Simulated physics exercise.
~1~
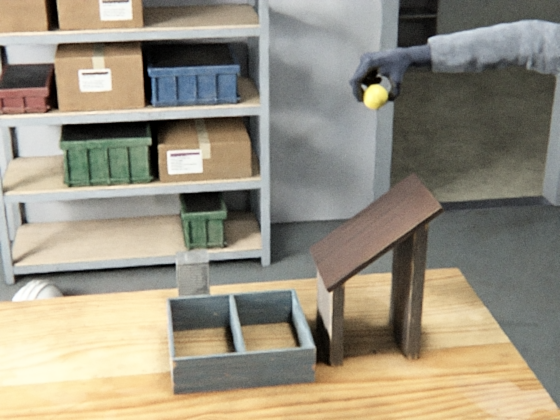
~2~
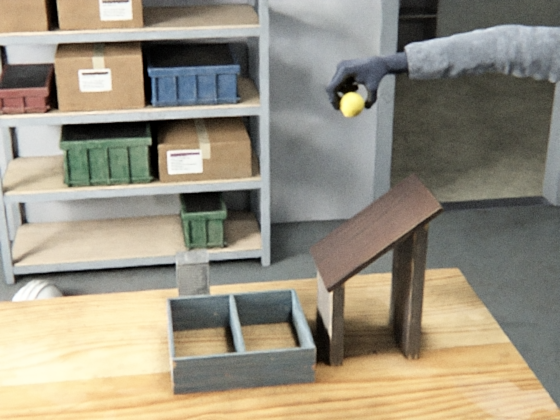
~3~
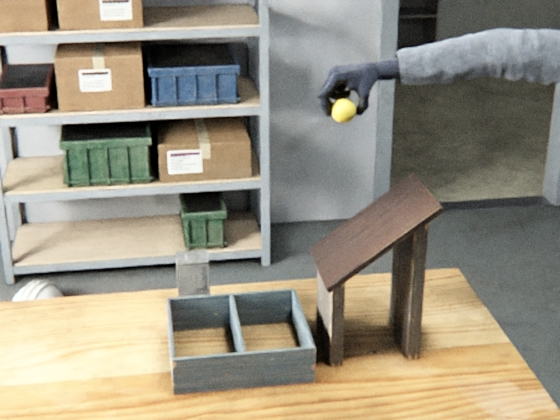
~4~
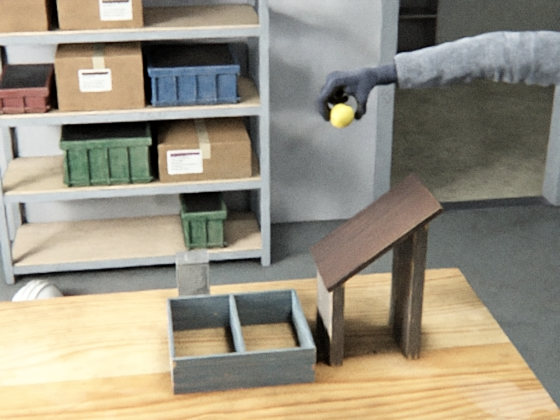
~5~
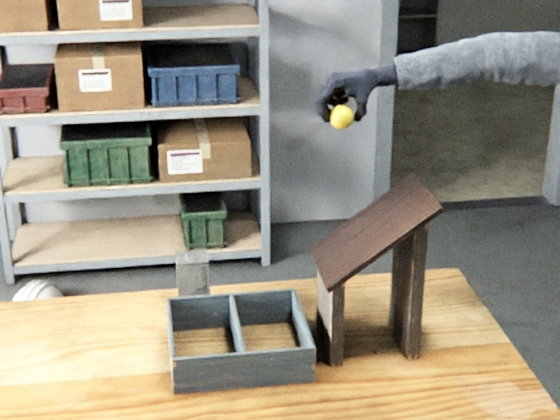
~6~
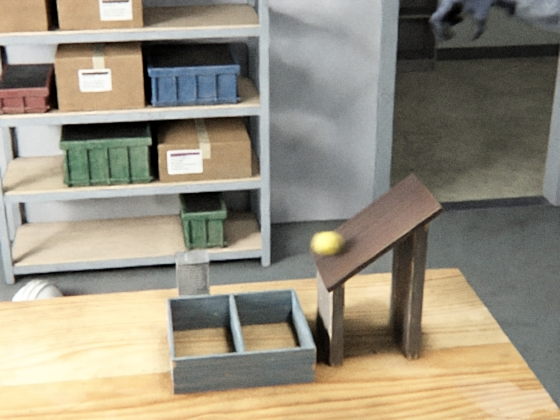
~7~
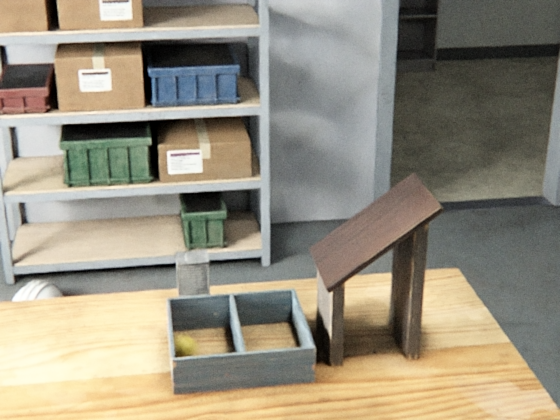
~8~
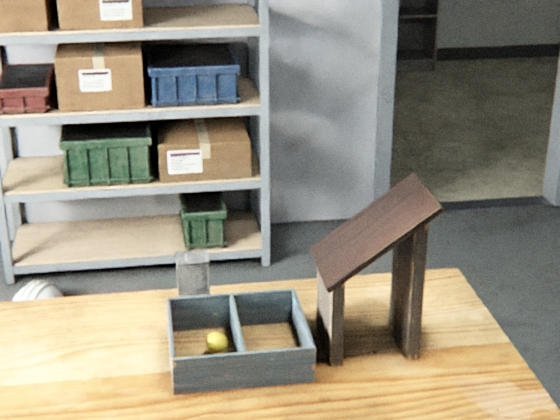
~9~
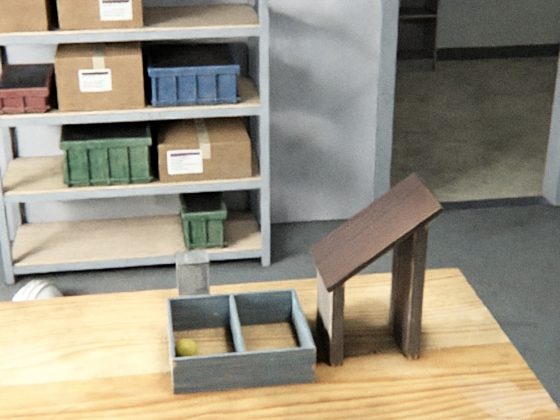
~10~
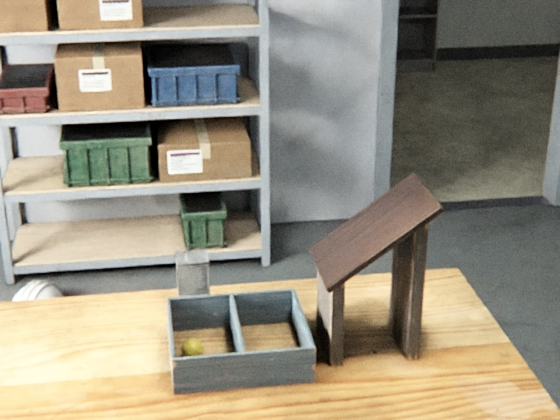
Gloved hand releasing a yellow lemon above a sloped board, the lemon dropping leftward and settling in the tray's farther bay.
